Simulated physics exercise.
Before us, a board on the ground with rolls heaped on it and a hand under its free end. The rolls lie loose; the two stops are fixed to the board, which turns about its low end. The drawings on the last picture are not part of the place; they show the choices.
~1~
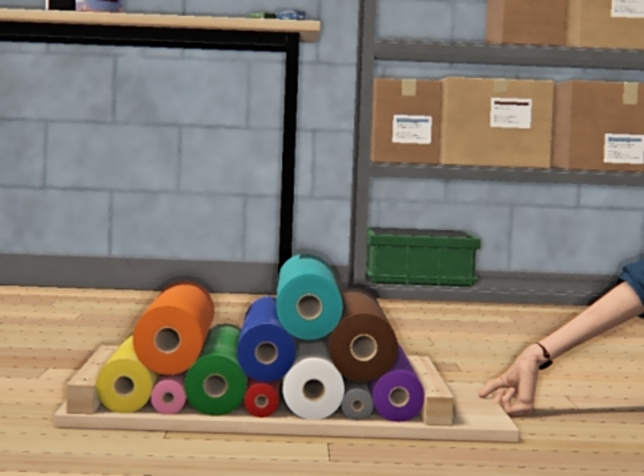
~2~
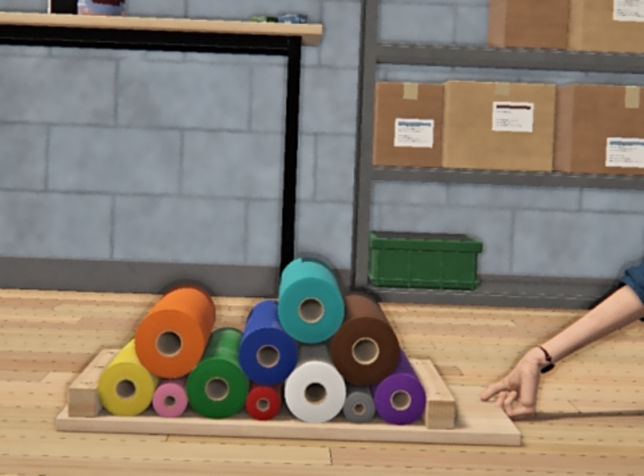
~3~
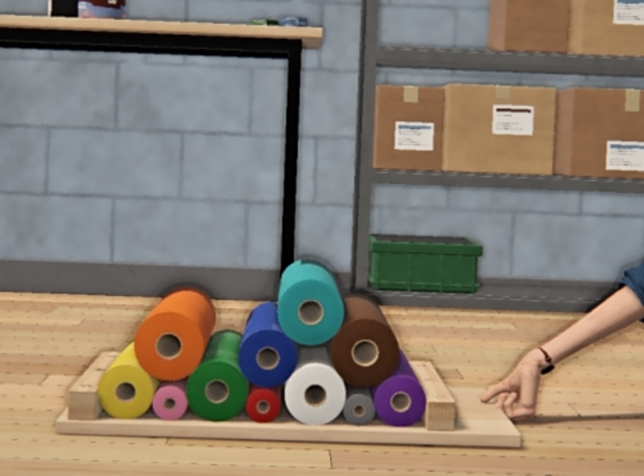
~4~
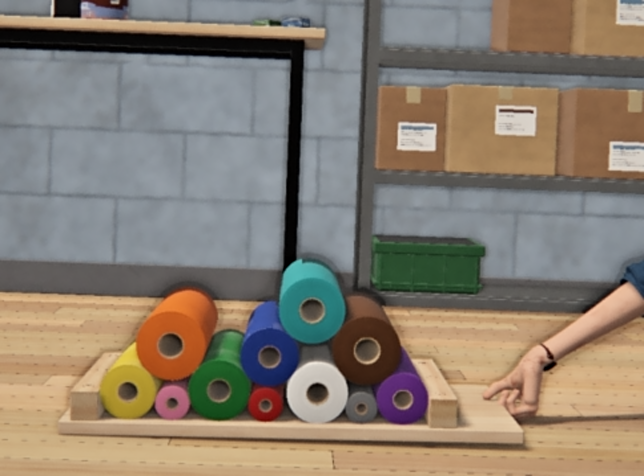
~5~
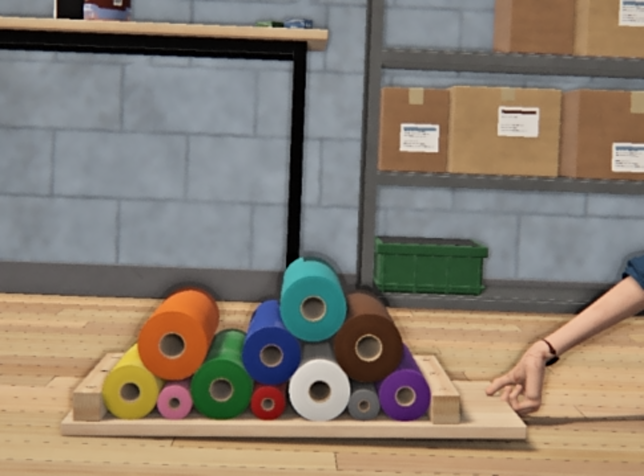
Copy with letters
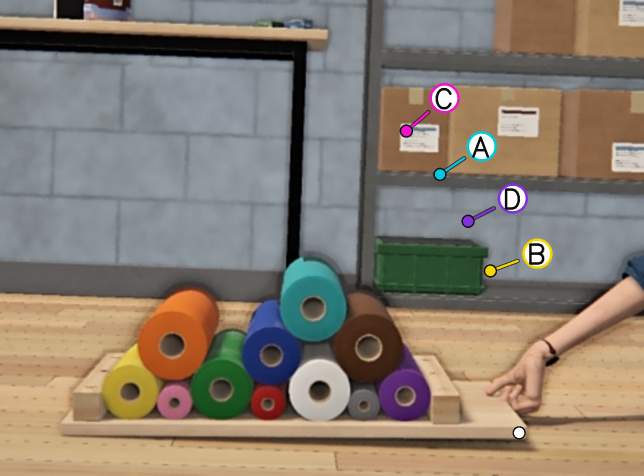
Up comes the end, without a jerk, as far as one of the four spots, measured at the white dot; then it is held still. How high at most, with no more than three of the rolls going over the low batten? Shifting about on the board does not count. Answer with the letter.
Up to C.
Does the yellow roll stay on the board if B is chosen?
Yes, with B.
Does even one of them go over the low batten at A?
At A: No.
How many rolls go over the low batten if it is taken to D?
It comes to none.
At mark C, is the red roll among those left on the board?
Yes.
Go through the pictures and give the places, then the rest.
The first picture shows pink roll (168, 398); green roll (215, 385); red roll (261, 401).
The second picture shows red roll (263, 405); white roll (315, 393).
The third picture shows board (290, 395); white roll (315, 395); grey roll (359, 410); turquoise roll (311, 312).
The fourth picture shows board (292, 394); yellow roll (128, 391); green roll (219, 391); pink roll (172, 403).
The fifth picture shows board (295, 392); yellow roll (130, 392); pink roll (175, 403).
On the marked copy, A at (440, 174); B at (491, 271); C at (406, 131); D at (468, 221); the white dot at (519, 433).
With C. Early on, board at 22°.
Further on, board at 42°.
At the end, board at 43°, two over the low batten (orange, turquoise).
As for the rest, A none over the low batten; B none over the low batten; D none over the low batten.
